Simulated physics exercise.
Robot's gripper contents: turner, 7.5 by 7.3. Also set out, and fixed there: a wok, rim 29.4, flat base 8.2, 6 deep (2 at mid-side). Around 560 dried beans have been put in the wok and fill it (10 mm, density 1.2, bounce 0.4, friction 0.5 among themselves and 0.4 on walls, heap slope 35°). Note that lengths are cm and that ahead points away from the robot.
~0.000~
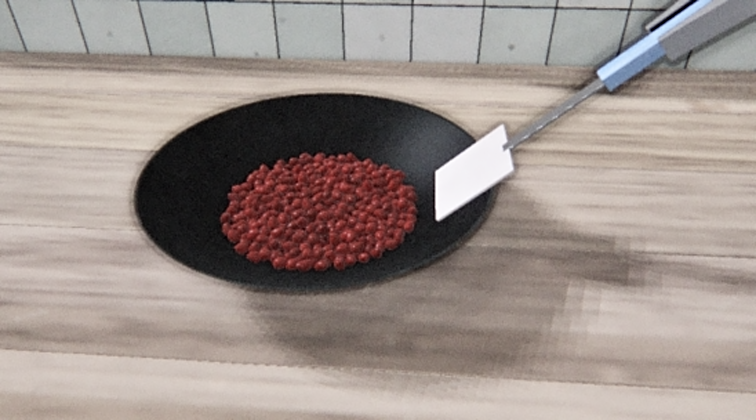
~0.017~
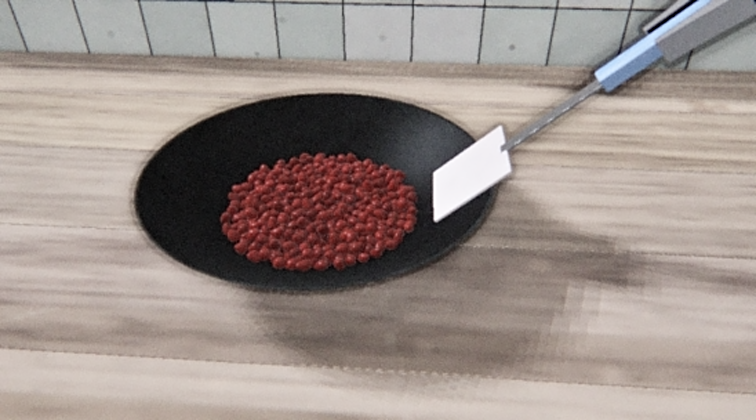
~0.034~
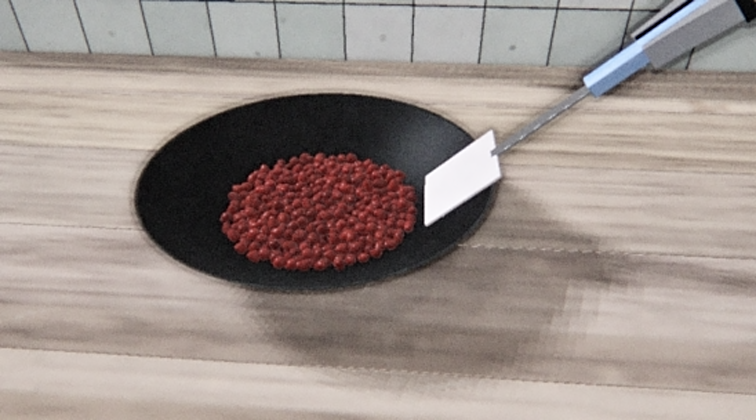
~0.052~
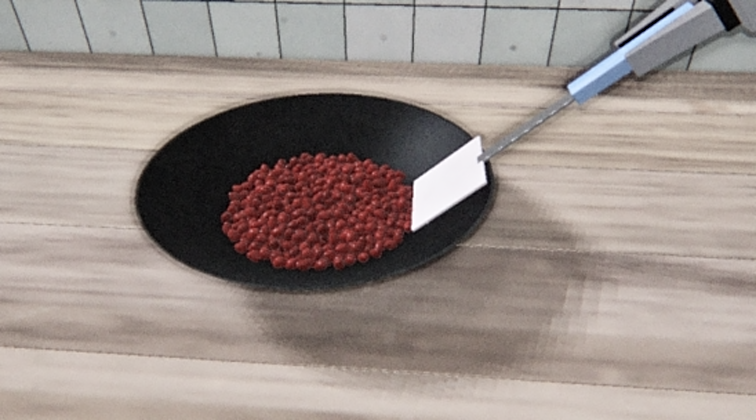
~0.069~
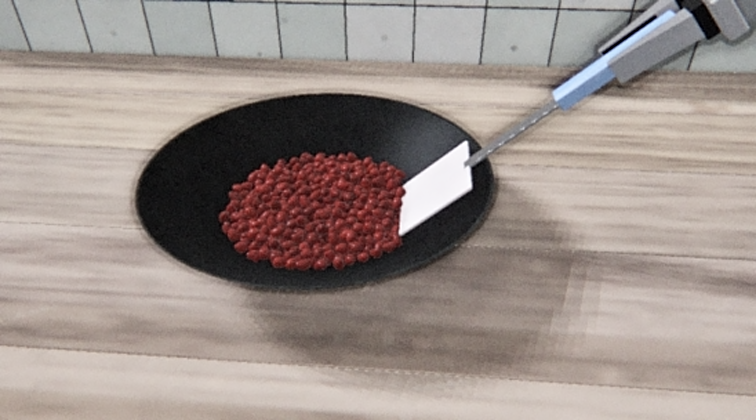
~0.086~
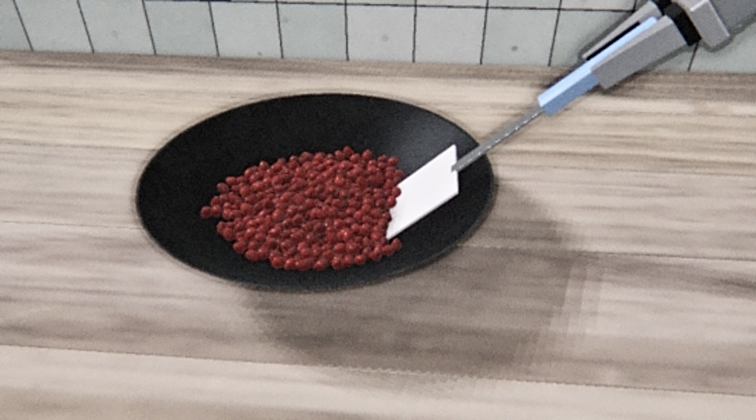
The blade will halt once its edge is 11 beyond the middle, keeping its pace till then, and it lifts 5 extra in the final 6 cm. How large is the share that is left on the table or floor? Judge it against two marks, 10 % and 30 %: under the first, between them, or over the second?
Between them, so from 10 to 30 %.
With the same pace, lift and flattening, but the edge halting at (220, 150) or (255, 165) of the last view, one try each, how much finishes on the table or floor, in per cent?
Around 5 per cent for the first try and 0 per cent for the second.
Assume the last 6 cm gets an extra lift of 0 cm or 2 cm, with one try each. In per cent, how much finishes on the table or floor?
Estimates, in order: 30 % then 30 %.
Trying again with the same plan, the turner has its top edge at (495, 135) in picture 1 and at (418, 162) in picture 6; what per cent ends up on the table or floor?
My guess would be close to 35 per cent.
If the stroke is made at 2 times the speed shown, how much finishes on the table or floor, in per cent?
Roughly 40 per cent.
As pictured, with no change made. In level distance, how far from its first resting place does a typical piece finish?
About 5 centimetres.
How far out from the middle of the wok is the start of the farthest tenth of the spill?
It comes to about 35 cm.
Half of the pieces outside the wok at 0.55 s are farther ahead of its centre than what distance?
22 cm.
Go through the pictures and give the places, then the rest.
The turner top edge at (508, 146), sloping 43°; upper third of the load around (321, 199), from x 225 to 410, top at y 160; 555 in the wok, in the first picture.
The turner top edge at (506, 148), sloping 43°; upper third of the load around (321, 199), from x 225 to 410, top at y 160, in the second picture.
The turner top edge at (496, 152), sloping 43°; upper third of the load around (321, 199), from x 225 to 410, top at y 160, in the third picture.
The turner top edge at (483, 158), sloping 43°; upper third of the load around (321, 199), from x 225 to 410, top at y 160, in the fourth picture.
The turner top edge at (469, 163), sloping 43°; upper third of the load around (324, 196), from x 225 to 400, top at y 155, in the fifth picture.
The turner top edge at (456, 168), sloping 43°; upper third of the load around (315, 193), from x 205 to 400, top at y 155; 555 in the wok, in the sixth picture.
After 0.19 s, sloping 43°, highest piece 7 above the table; 555 in the wok.
After 0.30 s, sloping 43°, highest piece 8 above the table; 545 in the wok, 1 on the table or floor, 9 on the blade or in flight.
After 0.55 s, sloping 43°, highest piece 7 above the table; 438 in the wok, 94 on the table or floor, 23 on the blade or in flight.
After 1.60 s, sloping 43°, highest piece 7 above the table; 438 in the wok, 117 on the table or floor.
In the end, 438 in the wok, 117 on the table or floor. That is 21 % on the table or floor.
